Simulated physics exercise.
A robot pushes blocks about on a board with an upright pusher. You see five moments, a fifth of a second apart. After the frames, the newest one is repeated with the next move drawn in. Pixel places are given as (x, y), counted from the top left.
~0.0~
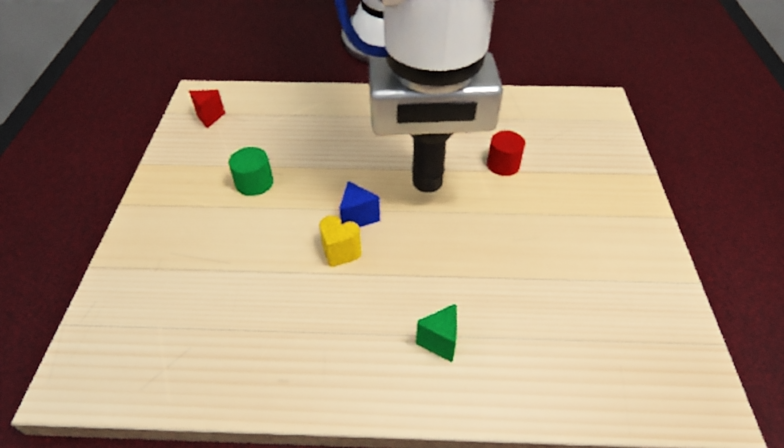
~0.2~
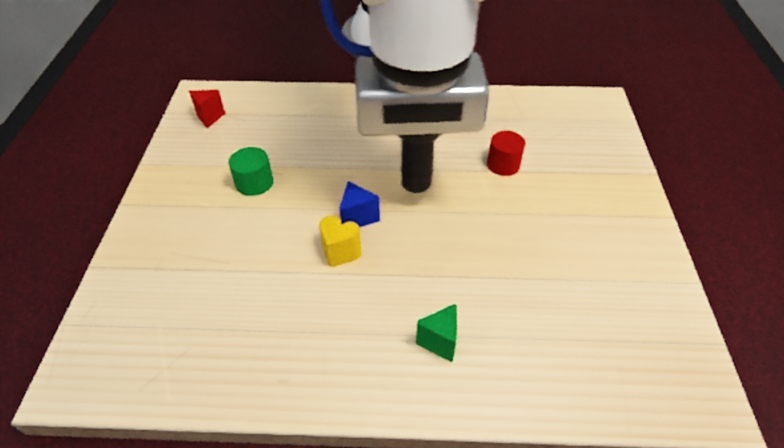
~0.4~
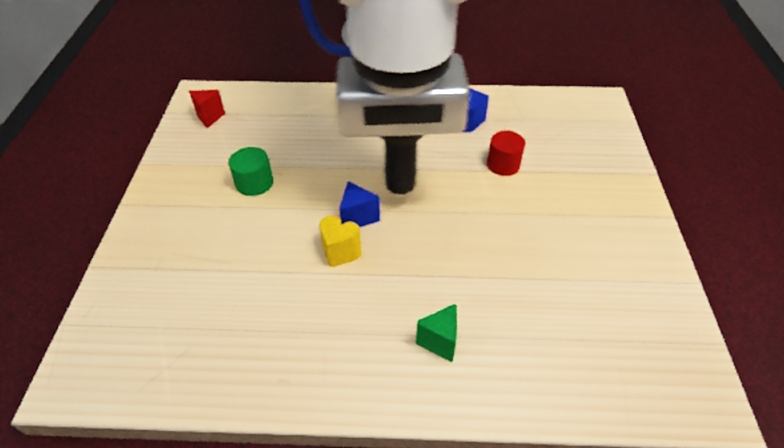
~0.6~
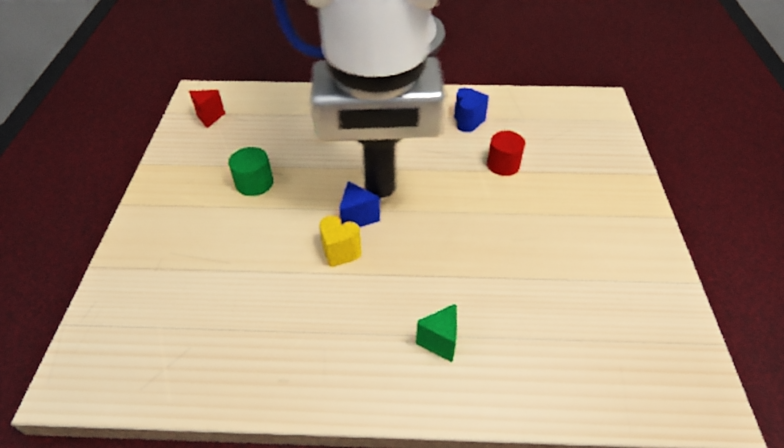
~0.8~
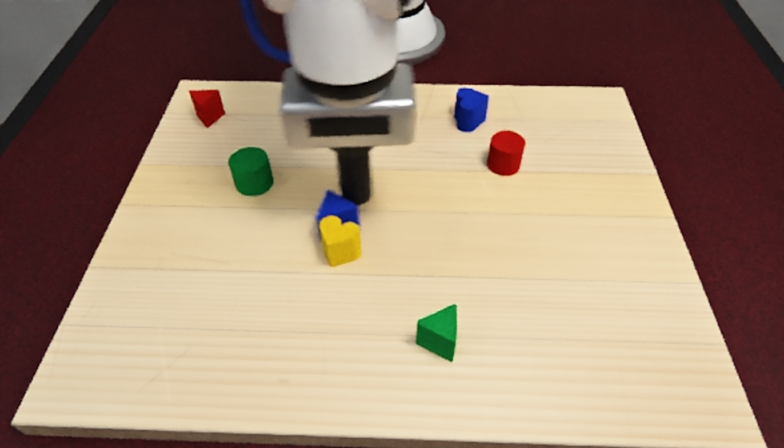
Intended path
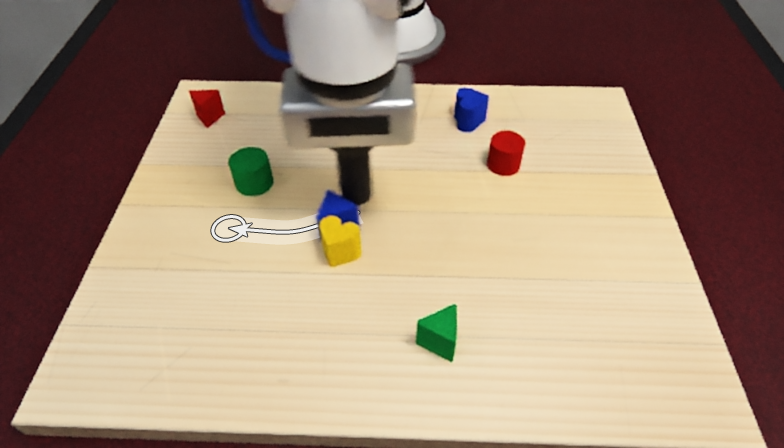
We see colored blocks on a wooden board as a robot's dark upright pusher slides left, uncovering a blue block near the back, then nudges the blue triangular block slightly left behind the yellow heart, which stays put.
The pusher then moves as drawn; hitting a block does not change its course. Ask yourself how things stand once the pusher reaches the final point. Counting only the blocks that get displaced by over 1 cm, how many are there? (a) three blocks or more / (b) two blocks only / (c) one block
c (one block)
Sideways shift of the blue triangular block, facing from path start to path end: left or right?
Out to the left.
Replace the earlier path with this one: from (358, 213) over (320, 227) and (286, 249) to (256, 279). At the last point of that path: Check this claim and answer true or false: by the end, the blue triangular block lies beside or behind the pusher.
That is false.
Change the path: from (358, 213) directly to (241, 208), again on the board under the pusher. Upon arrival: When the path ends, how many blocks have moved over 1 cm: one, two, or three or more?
Total: One.
The drawn path runs from (358, 213) via (316, 226) and (272, 232), ending at (229, 228).
The first path, step by step. One third of the way, pusher (313, 209); blue triangular block (293, 221), turned 15° anticlockwise.
Two thirds of the way, pusher (268, 215); blue triangular block (273, 232), turned 40° anticlockwise.
At the end, pusher (223, 211); blue triangular block (273, 232), turned 40° anticlockwise; yellow heart not moved.
